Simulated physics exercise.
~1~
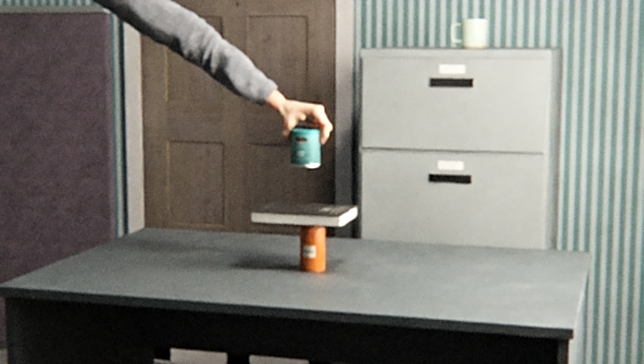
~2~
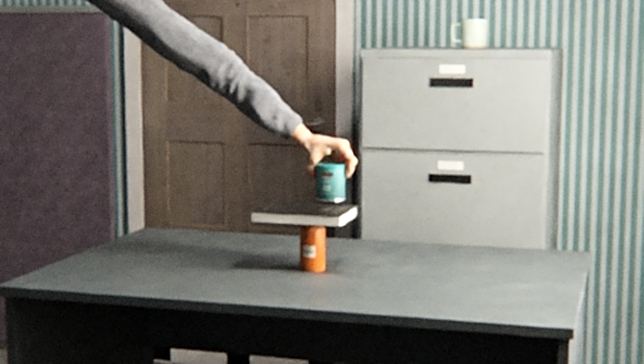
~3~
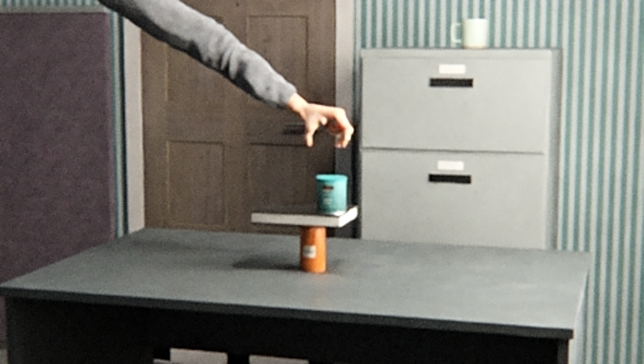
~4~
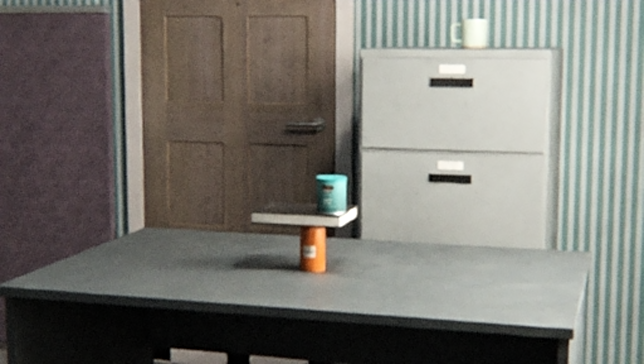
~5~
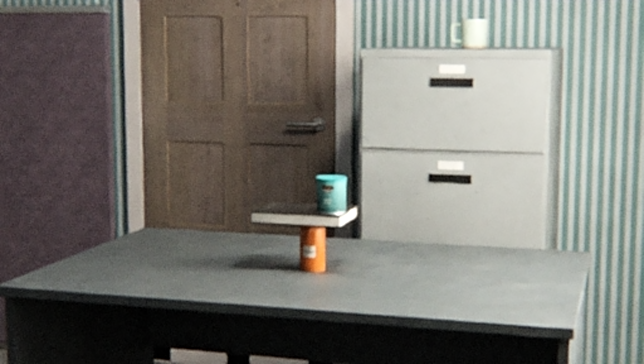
On a grey table, a hand sets a turquoise tin on a book balanced on an orange jar, and it holds.
